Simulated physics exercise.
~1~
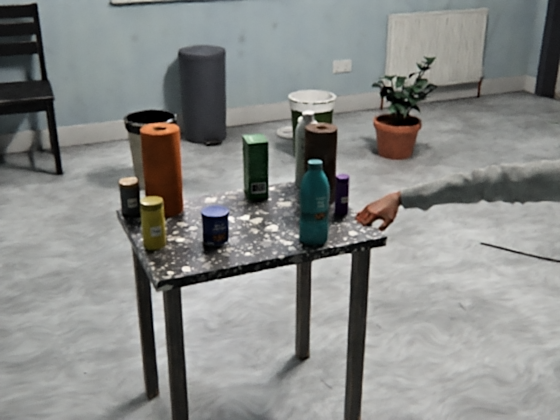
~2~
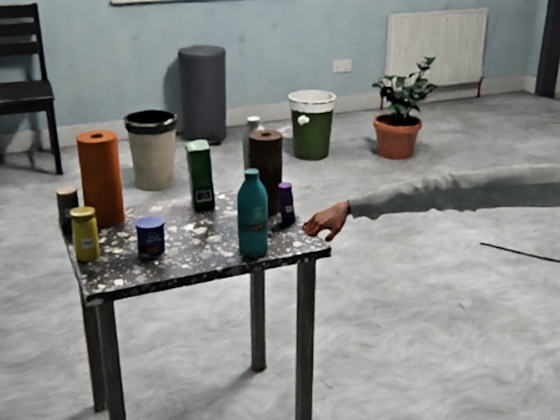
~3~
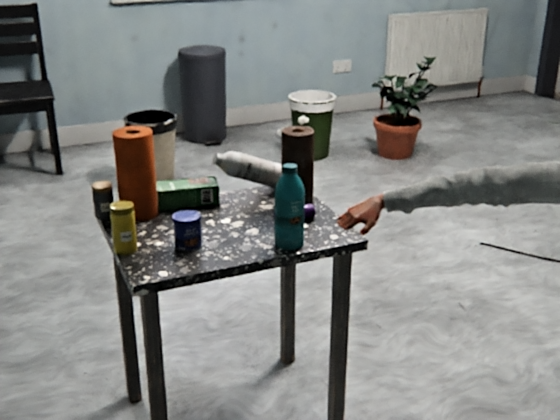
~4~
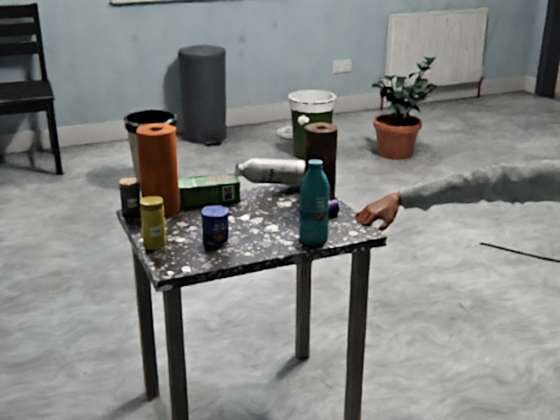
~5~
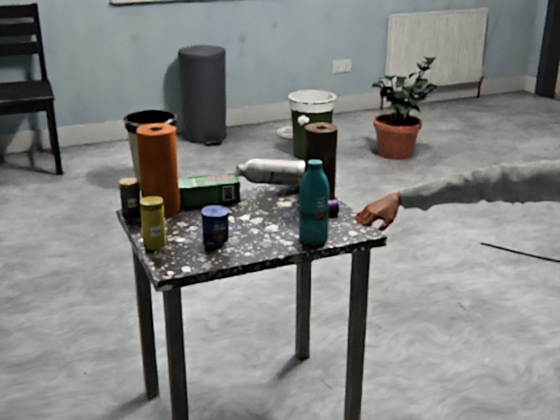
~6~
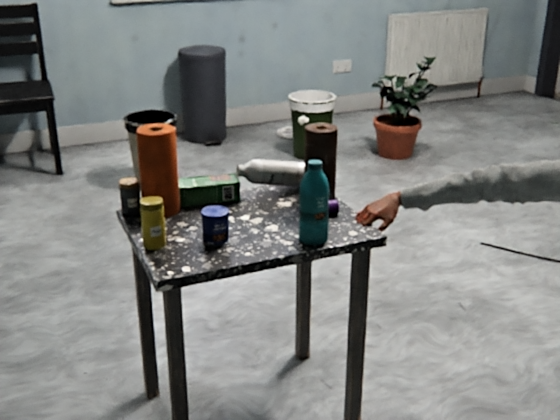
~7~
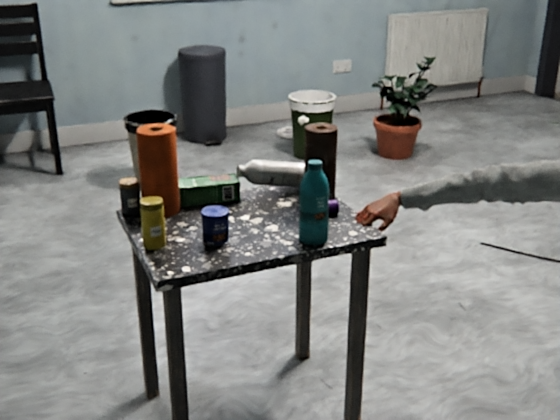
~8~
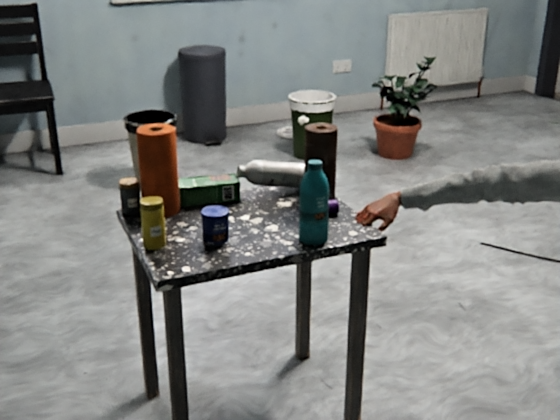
In this clip, a hand at the edge of a speckled table laden with bottles, jars and rolls moves left with it, then back right; the green carton, white bottle and purple shaker topple and stay lying on the tabletop, while the other items remain upright.
